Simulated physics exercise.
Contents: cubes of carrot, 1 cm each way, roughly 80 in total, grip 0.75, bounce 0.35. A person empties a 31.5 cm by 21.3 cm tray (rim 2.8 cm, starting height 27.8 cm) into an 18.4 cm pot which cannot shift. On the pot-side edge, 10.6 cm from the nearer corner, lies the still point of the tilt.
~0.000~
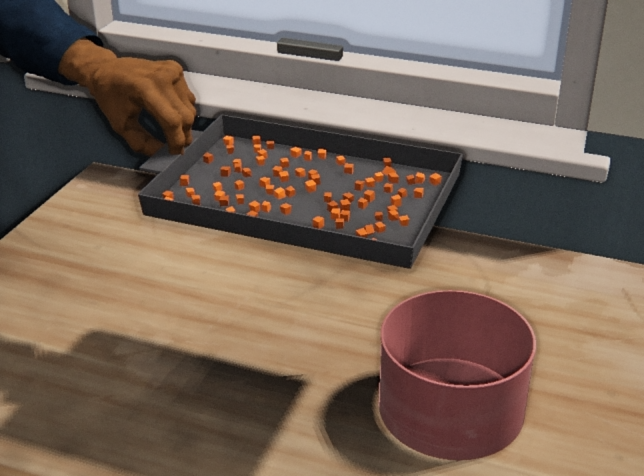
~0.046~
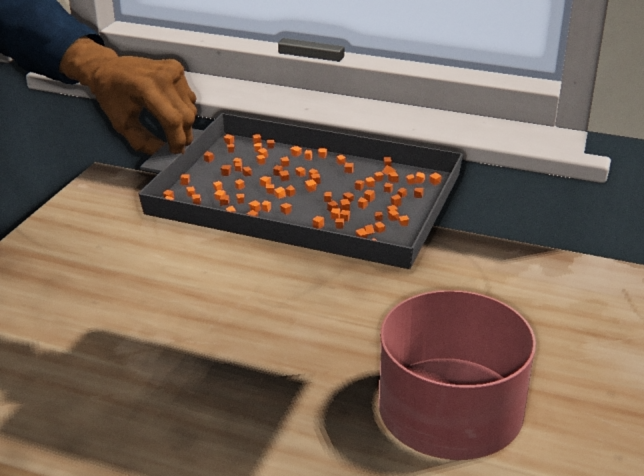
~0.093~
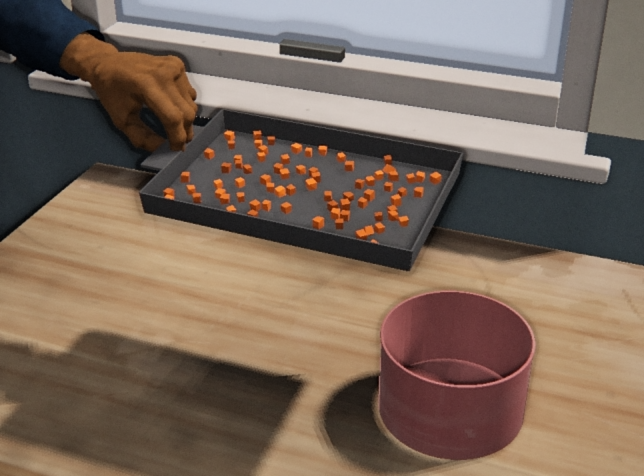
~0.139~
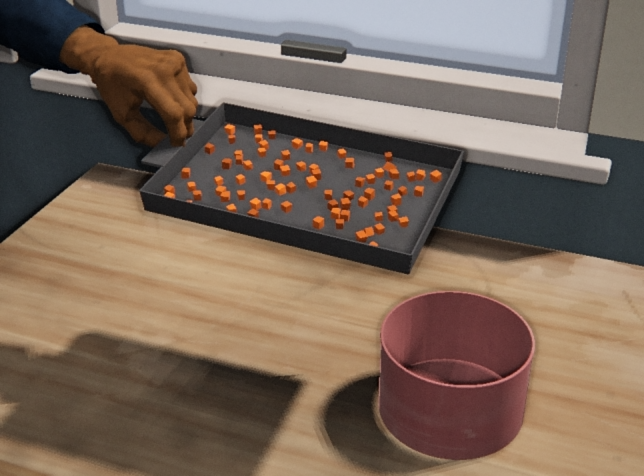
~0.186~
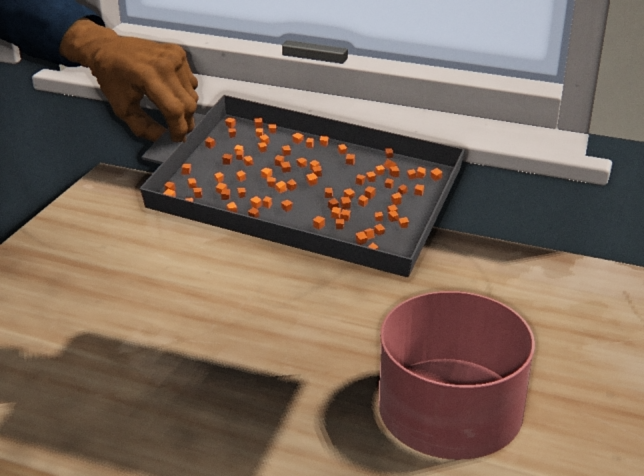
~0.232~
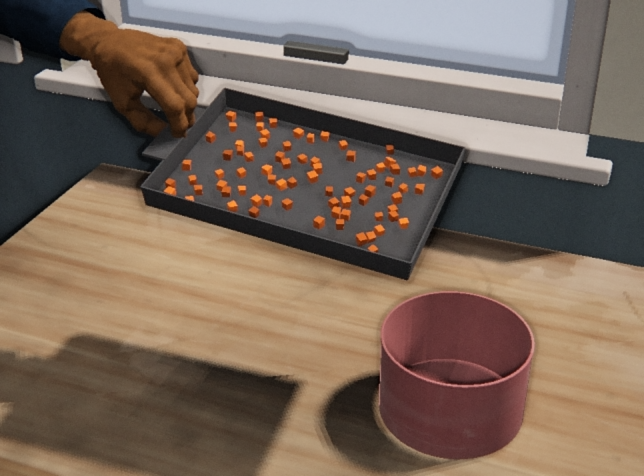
On a wooden table by a window, a hand held the left end of a dark tray scattered with small orange cubes and gradually tilted it slightly, while a reddish pot stood still nearby.
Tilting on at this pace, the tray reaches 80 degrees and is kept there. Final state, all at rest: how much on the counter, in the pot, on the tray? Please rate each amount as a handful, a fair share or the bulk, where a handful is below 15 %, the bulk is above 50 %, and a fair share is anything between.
Counter: A fair share; pot: A handful; left on the tray: The bulk.
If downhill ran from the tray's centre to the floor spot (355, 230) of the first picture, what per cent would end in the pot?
Roughly 5 percent of them.
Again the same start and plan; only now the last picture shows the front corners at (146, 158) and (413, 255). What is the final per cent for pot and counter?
Split: Pot = 5, counter = 40.
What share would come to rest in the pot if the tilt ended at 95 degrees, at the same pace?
About 10 in a hundred would end up in the pot.
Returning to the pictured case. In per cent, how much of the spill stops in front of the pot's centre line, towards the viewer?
I'd put it at around 100 per cent.
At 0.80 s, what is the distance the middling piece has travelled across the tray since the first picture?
I'd say close to 6 centimetres.
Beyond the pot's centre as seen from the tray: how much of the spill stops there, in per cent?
About 70 percent of the spill.
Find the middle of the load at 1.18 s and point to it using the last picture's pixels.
Expected load position: Near (366, 278).
After 0.80 s, tilt 43 degrees; the tray holds 100 %, the pot 0 %.
After 1.18 s, tilt 65 degrees; the tray holds 90 %, the pot 0 %.
After 1.64 s, tilt 80 degrees; the tray holds 75 %, the pot 0 %.
At rest (3.0 s), counter 25 %, pot 0 %, tray 75 %.
